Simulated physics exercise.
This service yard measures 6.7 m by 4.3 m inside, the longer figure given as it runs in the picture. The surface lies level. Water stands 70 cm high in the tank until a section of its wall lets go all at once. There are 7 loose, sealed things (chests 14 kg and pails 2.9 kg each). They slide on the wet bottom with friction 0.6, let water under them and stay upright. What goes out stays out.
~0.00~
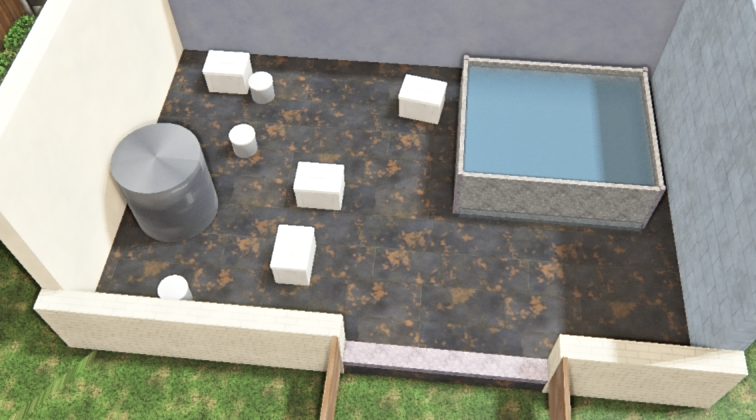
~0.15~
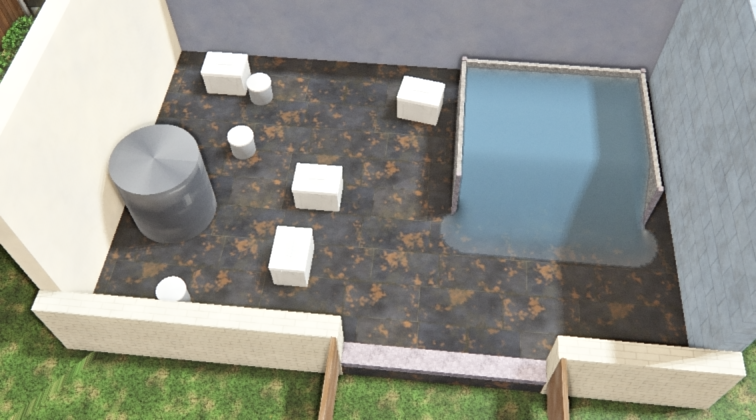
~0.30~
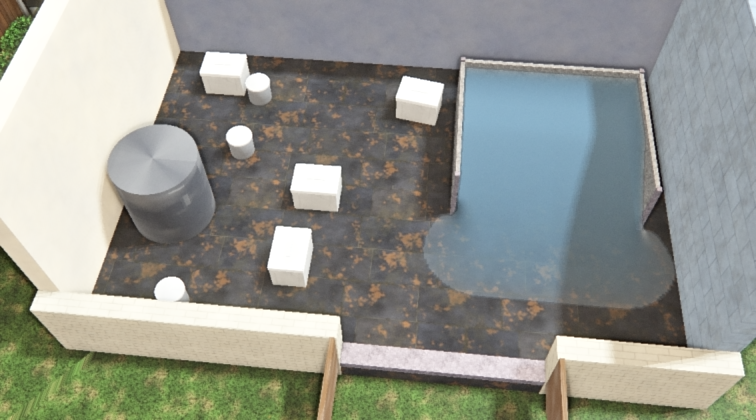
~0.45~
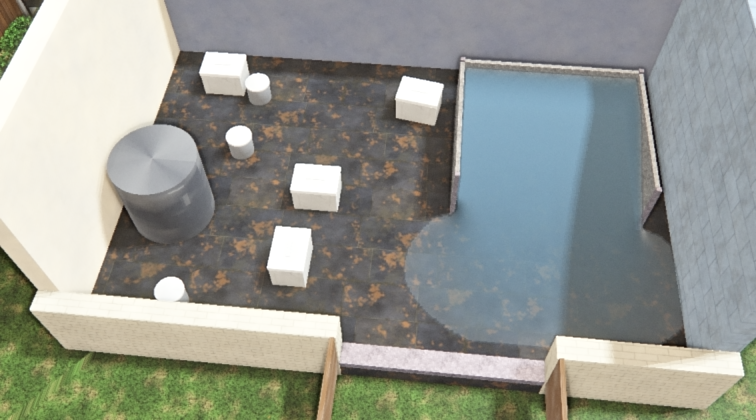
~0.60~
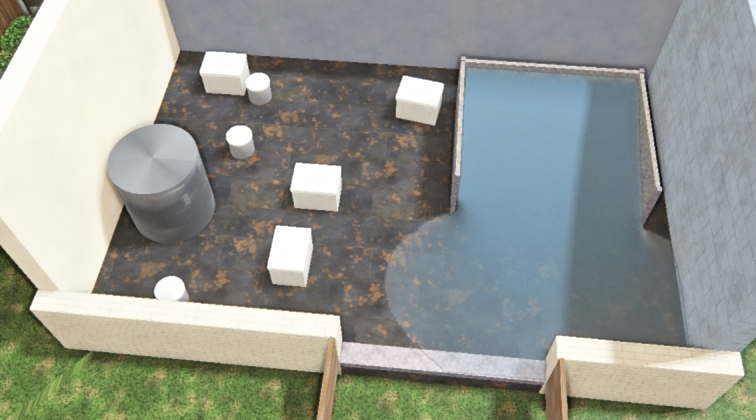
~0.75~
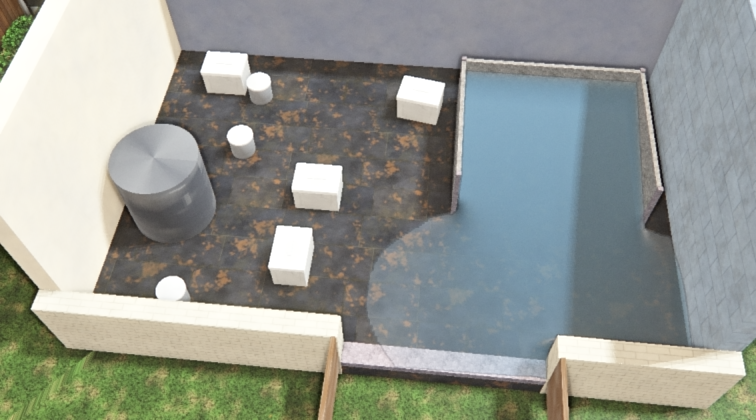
The clip shows a walled yard with white blocks, small white cylinders and a large grey drum, where the front wall of a water-filled tank disappears and water spreads forward and leftward across the dark floor, while the objects stay still.
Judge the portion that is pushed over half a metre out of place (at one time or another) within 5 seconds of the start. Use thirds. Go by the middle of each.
It is less than a third.
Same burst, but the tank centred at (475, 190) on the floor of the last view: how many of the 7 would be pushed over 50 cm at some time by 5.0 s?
Then 1.
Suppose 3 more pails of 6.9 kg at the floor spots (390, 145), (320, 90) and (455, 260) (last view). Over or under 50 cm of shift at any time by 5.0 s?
In turn: Less, under, past it.
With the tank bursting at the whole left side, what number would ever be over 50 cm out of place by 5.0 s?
In that case 7 of them.
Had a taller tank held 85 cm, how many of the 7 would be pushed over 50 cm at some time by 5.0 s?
Then 2.
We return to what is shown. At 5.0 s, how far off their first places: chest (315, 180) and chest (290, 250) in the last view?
In turn: 0 cm, 100 cm.
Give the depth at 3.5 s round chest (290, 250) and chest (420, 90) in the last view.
About 5 and 0 cm.
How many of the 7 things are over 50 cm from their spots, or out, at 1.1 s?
By then 0.
After 1.1 s 0 of 7 are over 50 cm from their spots; 0 afloat.
After 2.2 s 0 of 7 are over 50 cm from their spots; 0 afloat.
After 3.5 s 0 of 7 are over 50 cm from their spots; 0 afloat.
After 5.0 s 2 of 7 are over 50 cm from their spots, and 2 have been at some point; 1 afloat.
